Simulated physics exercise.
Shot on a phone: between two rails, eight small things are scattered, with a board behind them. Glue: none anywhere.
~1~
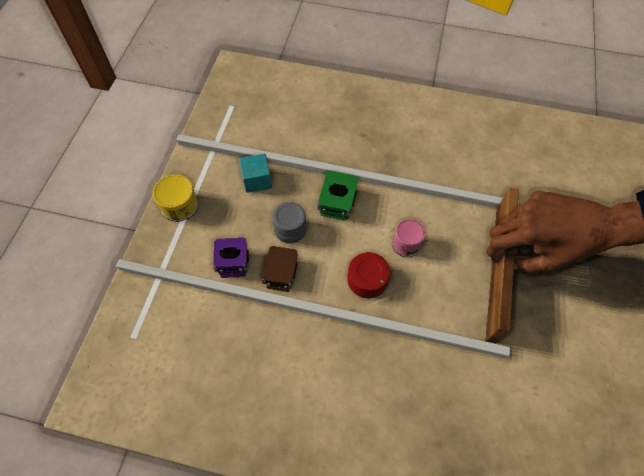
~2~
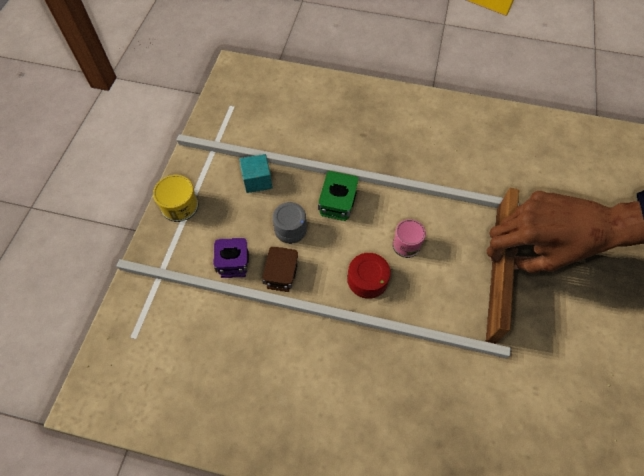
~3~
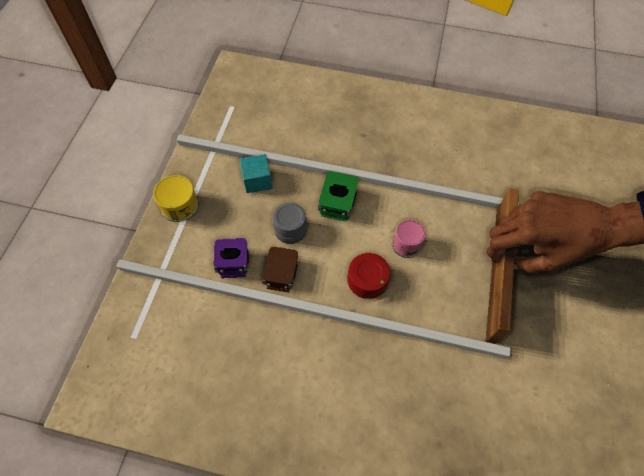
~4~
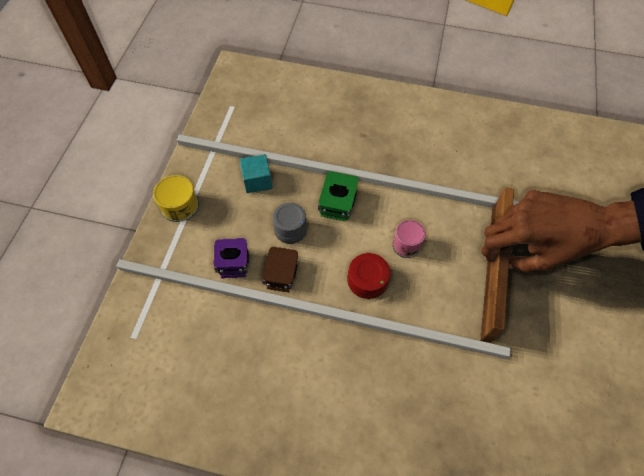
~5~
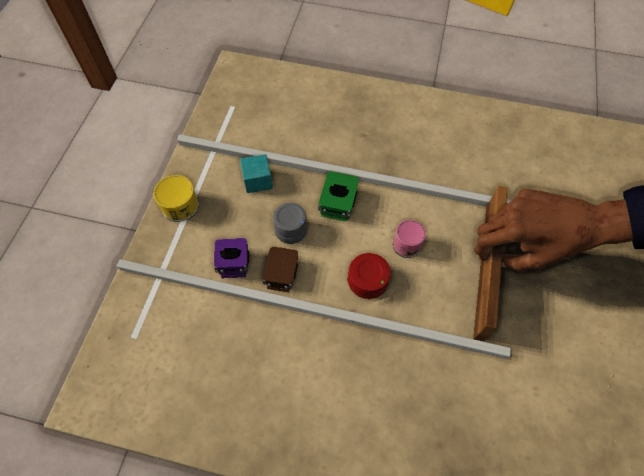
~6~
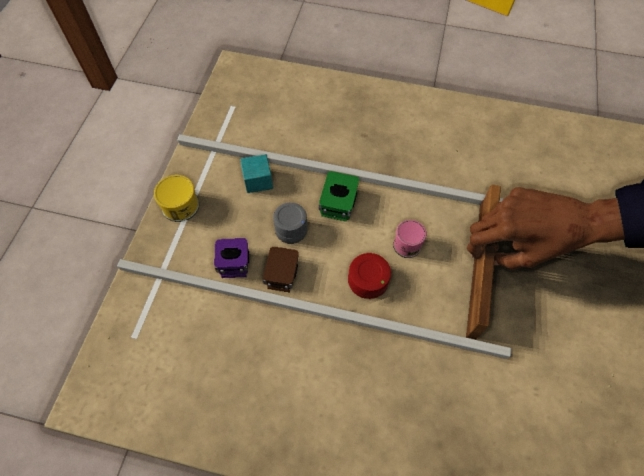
The clip shows small colourful blocks and round pots scattered between two pale rails on a tan surface, as a hand holding a wooden board at the right stays nearly still, then slides it slightly left without touching them.
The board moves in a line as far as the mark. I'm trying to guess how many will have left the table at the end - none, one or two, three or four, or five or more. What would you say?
I would say three or four.
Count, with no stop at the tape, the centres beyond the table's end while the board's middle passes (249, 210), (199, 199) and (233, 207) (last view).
In order, that gives 0, then 2, then 0.
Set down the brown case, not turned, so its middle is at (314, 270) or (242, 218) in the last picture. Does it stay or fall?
The brown case goes down at the first spot and goes down at the second.
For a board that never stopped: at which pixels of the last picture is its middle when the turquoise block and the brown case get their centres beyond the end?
Near (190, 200), then near (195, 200).
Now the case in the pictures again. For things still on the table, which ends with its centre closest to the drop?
Closest in the end is the grey lid.
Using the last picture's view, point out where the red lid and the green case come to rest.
About (157, 227), and about (188, 165).
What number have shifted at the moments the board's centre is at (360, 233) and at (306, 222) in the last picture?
The counts are 2 and 6.
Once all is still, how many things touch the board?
It's 3 of them.
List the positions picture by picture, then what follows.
In the first frame, yellow pot (176, 199); turquoise block (256, 173); purple case (232, 258); board (503, 263); tape (189, 208).
In the second frame, turquoise block (256, 174); pink pot (409, 239).
In the third frame, purple case (232, 258); grey lid (290, 223).
In the fourth frame, yellow pot (177, 199); brown case (281, 270).
In the fifth frame, turquoise block (256, 174); green case (339, 197).
In the sixth frame, yellow pot (177, 199); turquoise block (257, 174); purple case (233, 258); board (484, 260); tape (190, 208).
Soon after, none off yet; yellow pot at rest near (177, 199); turquoise block at rest near (257, 174); purple case at rest near (233, 258).
After that, none off yet; yellow pot at rest near (177, 199); turquoise block displaced a little near (243, 169); purple case displaced well along near (179, 252).
In the end, the number that fall off is three or four; gone, brown case, purple case, turquoise block and yellow pot.
